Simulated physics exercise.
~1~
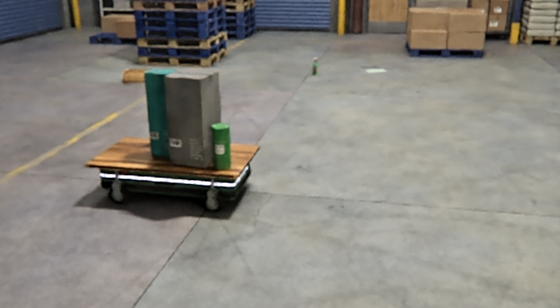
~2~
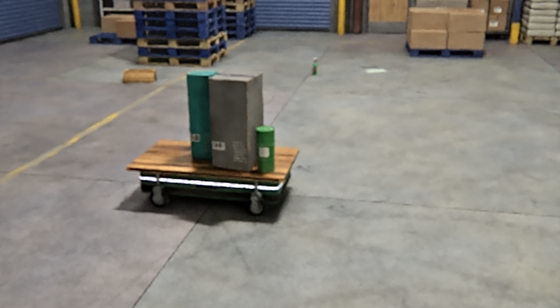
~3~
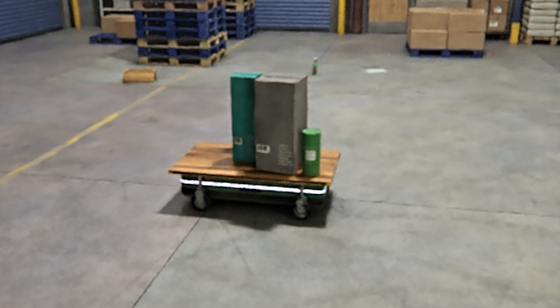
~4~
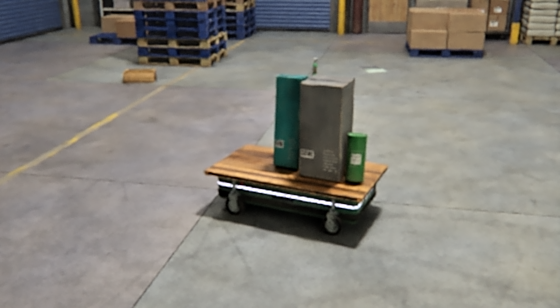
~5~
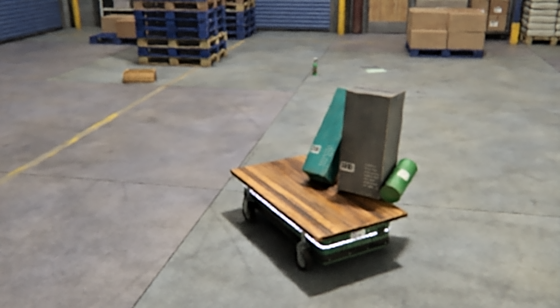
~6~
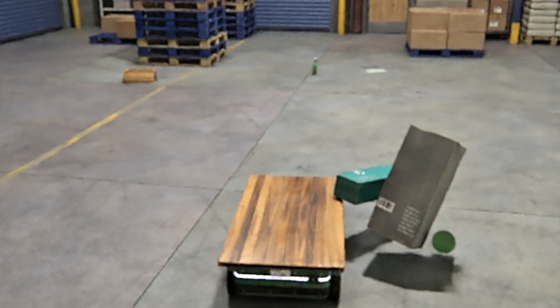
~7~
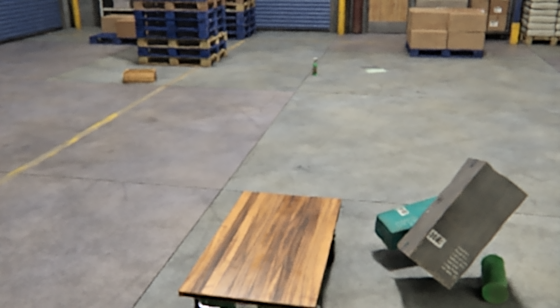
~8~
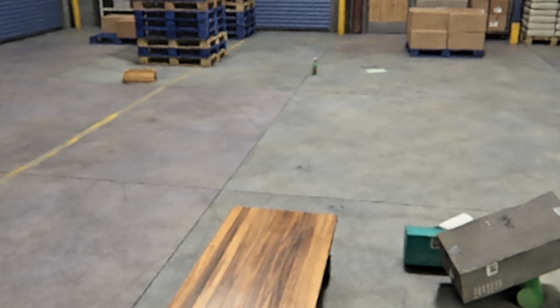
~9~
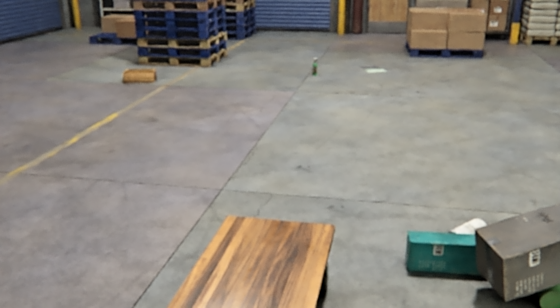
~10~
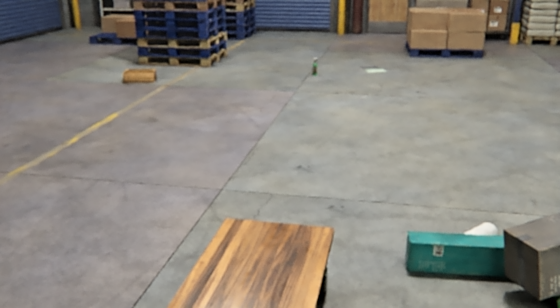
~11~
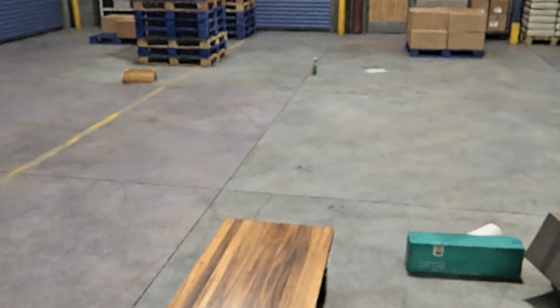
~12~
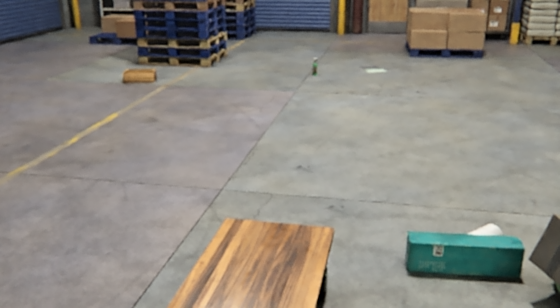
A low delivery cart with a flat wooden deck rolls across a grey warehouse floor, seen from a still, raised viewpoint, with blue pallets and stacked cardboard boxes behind. On the deck stand a turquoise box, a taller grey box and a small green canister. The cart moves right, then swings round toward the viewer, and the load tips and slides off to the right. The boxes and green canister tumble onto the floor, and a white canister appears behind the turquoise box. The cart stops at the bottom edge, its deck empty, while the turquoise box lies near the white canister and the grey box rests partly out of view at right.
